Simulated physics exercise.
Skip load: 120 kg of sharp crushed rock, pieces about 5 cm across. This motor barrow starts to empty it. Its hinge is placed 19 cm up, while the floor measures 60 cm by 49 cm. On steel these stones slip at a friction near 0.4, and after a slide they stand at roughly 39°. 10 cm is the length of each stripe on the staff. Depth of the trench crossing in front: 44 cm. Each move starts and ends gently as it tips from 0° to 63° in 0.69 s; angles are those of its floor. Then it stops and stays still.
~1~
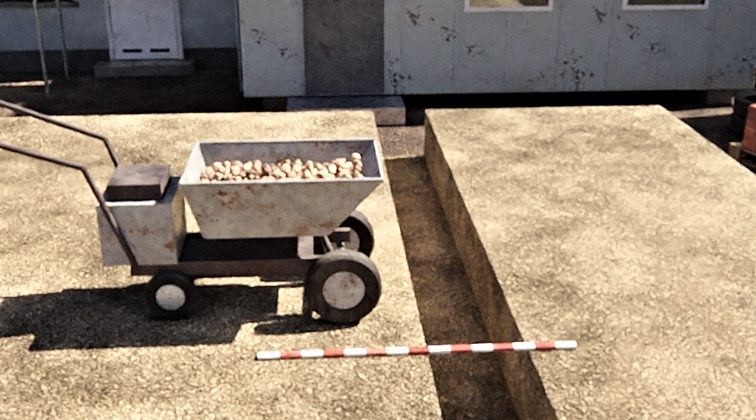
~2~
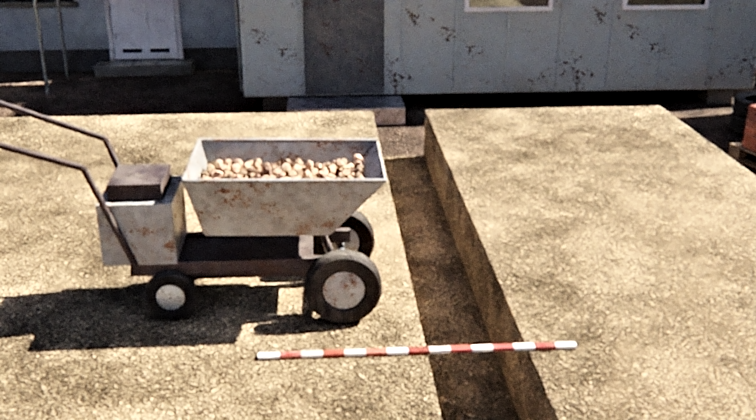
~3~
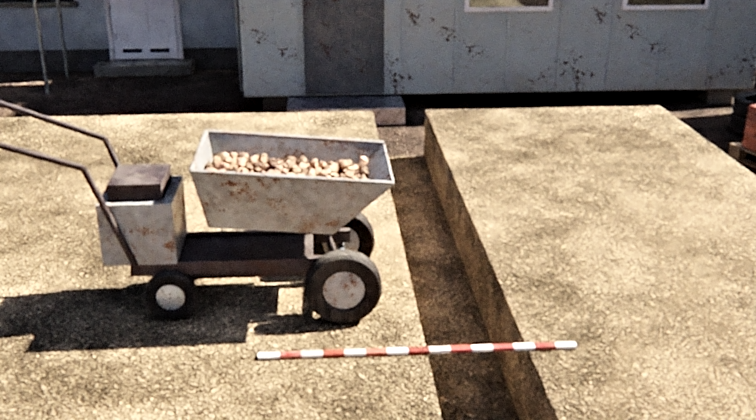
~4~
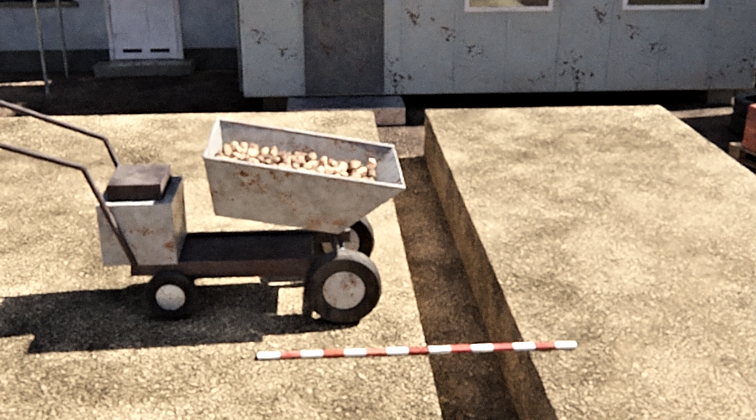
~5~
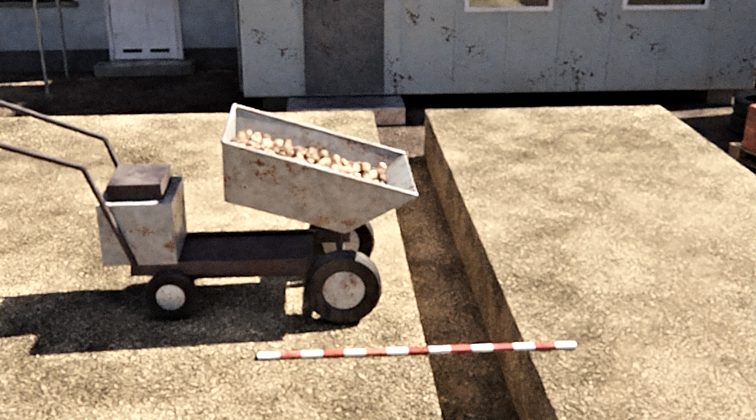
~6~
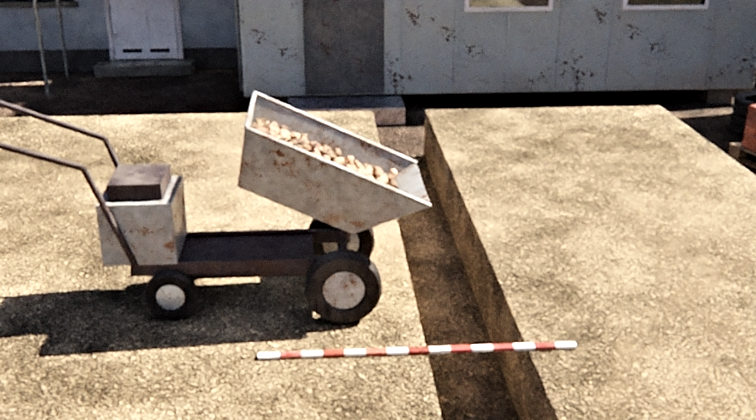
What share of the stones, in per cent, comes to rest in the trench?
About 45 per cent of the stones finish in the trench.
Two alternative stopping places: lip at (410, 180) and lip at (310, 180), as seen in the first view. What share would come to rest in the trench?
Near 25 then near 65 percent.
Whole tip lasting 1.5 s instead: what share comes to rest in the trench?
Roughly 55% would finish there.
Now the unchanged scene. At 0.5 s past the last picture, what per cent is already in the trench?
10 per cent, give or take.
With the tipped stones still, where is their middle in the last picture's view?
Centre estimate: Around (491, 349).
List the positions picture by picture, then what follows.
In the first picture, lip at (383, 180), floor tilted 0°, highest stones at (285, 170).
In the second picture, lip at (386, 181), floor tilted 1°, highest stones at (252, 168).
In the third picture, the skip is at 5°, its lip at (394, 184); the top of the load is at (237, 161).
In the fourth picture, the skip is at 11°, its lip at (405, 188); the top of the load is at (244, 151).
In the fifth picture, lip at (418, 196), floor tilted 18°, highest stones at (254, 140).
In the sixth picture, lip at (430, 206), floor tilted 25°, highest stones at (261, 127).
Then, 0.2 s after the last picture the floor is at 53°, 100 % in the skip; the foremost stones are at (433, 226).
Then, 0.5 s after the last picture the floor is at 63°, 92 % in the skip, 8 % in the trench; the foremost stones are at (496, 265).
Then, 0.8 s after the last picture the floor is at 63°, 46 % in the skip, 26 % in the trench, 28 % past the trench; the foremost stones are at (610, 297).
Then, 2.8 s after the last picture the floor is at 63°, 28 % in the skip, 45 % in the trench, 27 % past the trench; the foremost stones are at (696, 294).
